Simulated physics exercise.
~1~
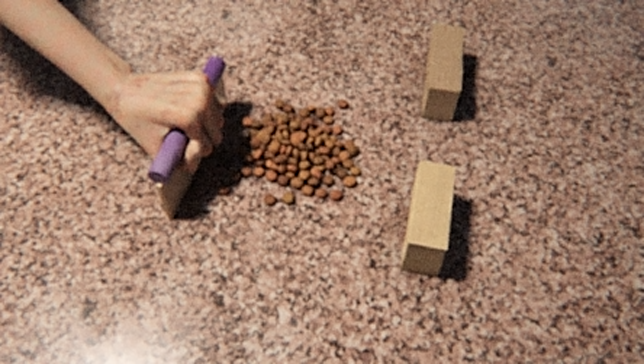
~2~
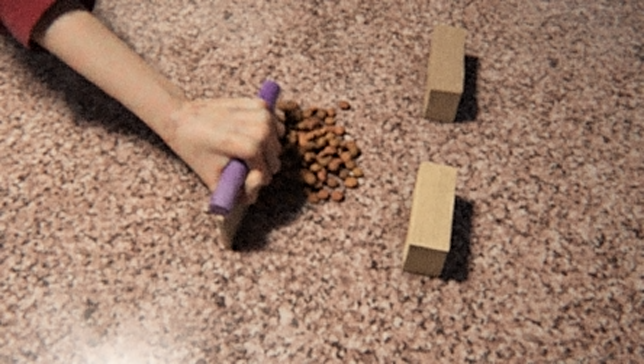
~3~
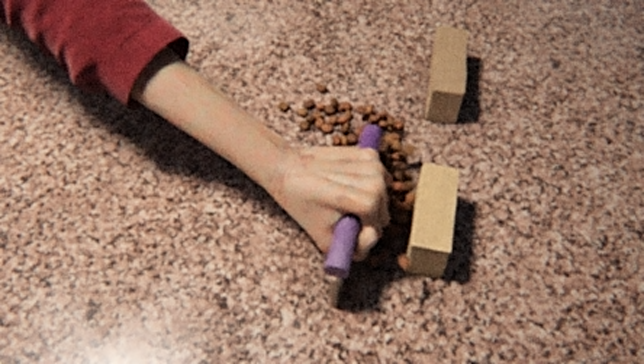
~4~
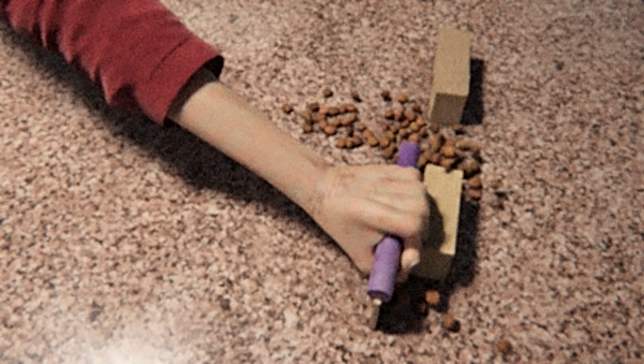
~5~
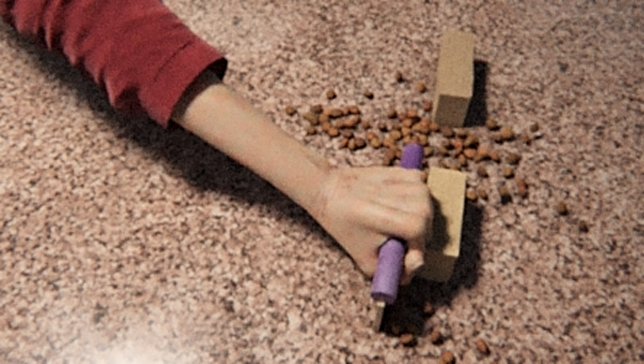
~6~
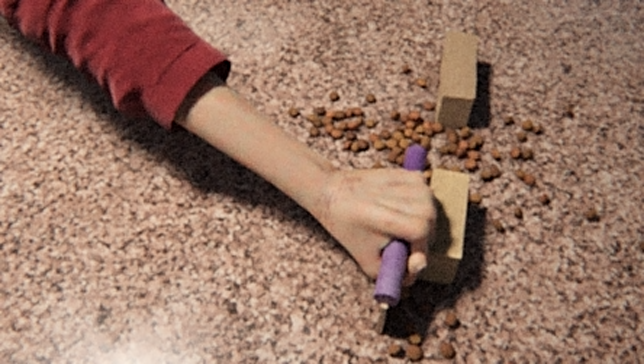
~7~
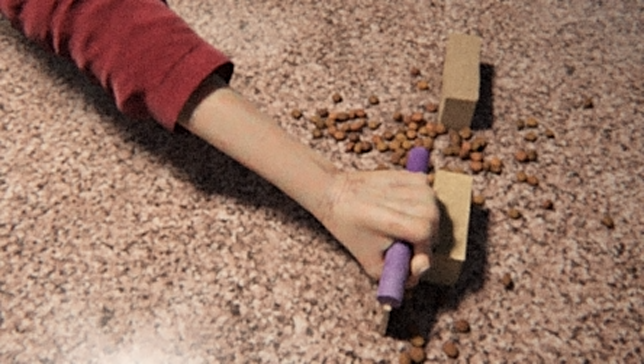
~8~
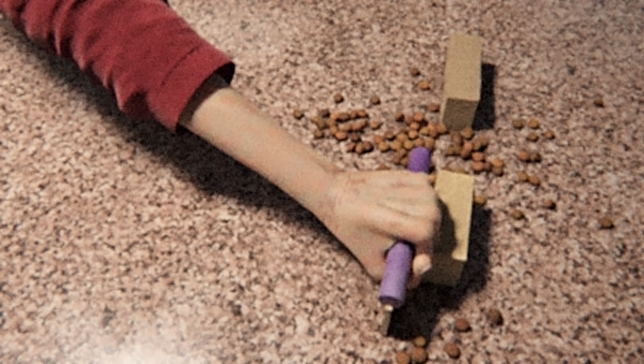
At first, a hand grips a purple-handled scraper to the left of a loose pile of brown kibble on a speckled surface, with two wooden blocks standing apart on the right. The hand, its red sleeve coming into view, sweeps the scraper right and downward, pushing kibble toward the nearer block. The scraper stops beside that block, and pieces scatter, some spilling through the gap and a few rolling around the block's near end. The hand then holds still as the last bits settle. Most of the kibble ends up short of the blocks, with some strewn beyond the gap.
